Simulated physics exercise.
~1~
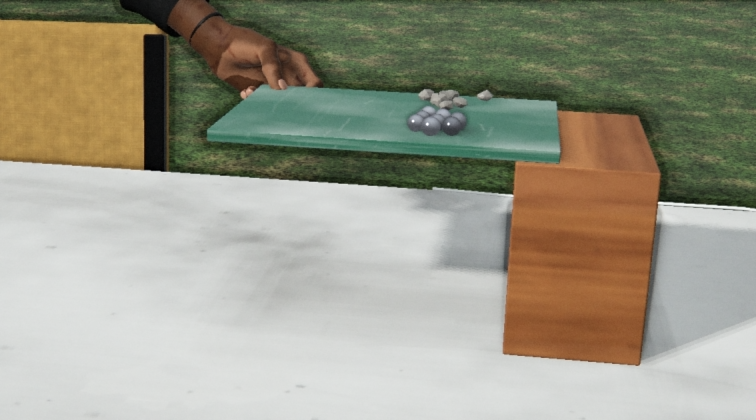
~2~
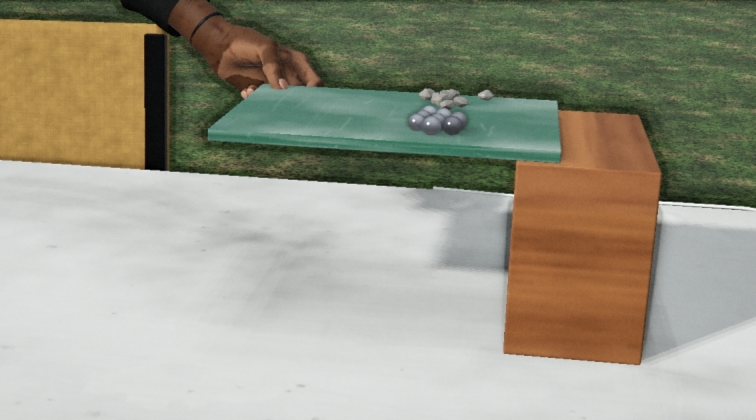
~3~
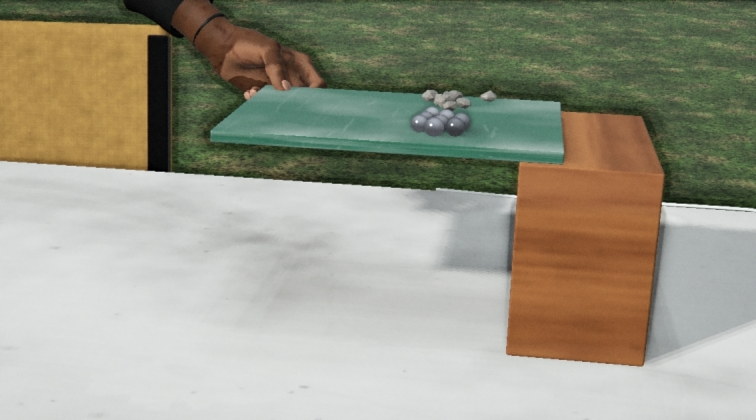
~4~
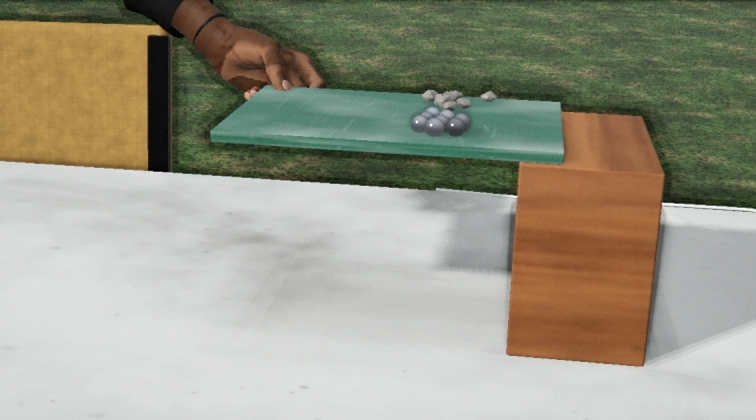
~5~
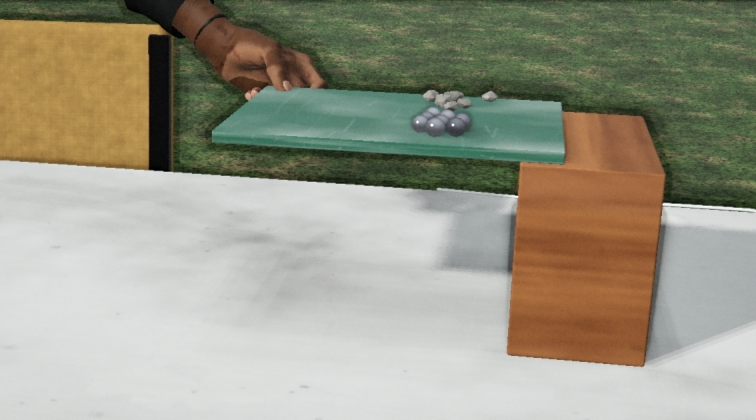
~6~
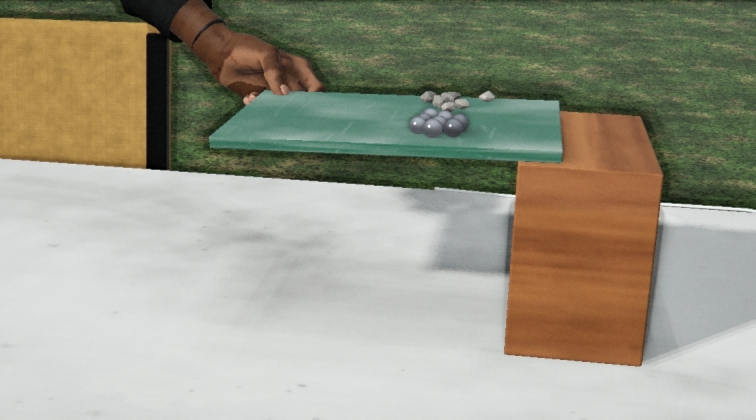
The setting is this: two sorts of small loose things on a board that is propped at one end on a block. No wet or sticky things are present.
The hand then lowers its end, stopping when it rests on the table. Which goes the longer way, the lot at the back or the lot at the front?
The one at the front.
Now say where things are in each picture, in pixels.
The first picture shows held end of the board at (220, 134), level; block at (575, 227), tall, over half the board's length; near lot at (437, 123), a few steel balls; far lot at (445, 97), a few bits of gravel.
The second picture shows held end of the board at (221, 133), level; far lot at (446, 96).
The third picture shows held end of the board at (224, 134), level; near lot at (440, 123).
The fourth picture shows held end of the board at (224, 135), level; far lot at (449, 98).
The fifth picture shows held end of the board at (225, 135), level; near lot at (441, 124).
The sixth picture shows held end of the board at (222, 140), down by 1°; block at (577, 228); near lot at (439, 125), not moving; far lot at (447, 99), not moving.
Then, 0.66 s past the last view, board sloping at 16°; near lot all still on the board; far lot all still on the board.
Then, 1.36 s past the last view, board sloping at 33°; near lot mostly one to two board lengths out; far lot most still on the board.
Then, 2.20 s past the last view, board resting at 41°; near lot mostly more than two board lengths out, about two thirds gone off the table; far lot mostly less than half a board's length out.
Finally, board resting at 41°; near lot mostly more than two board lengths out, most gone off the table; far lot mostly less than half a board's length out; the near lot has gone farther.
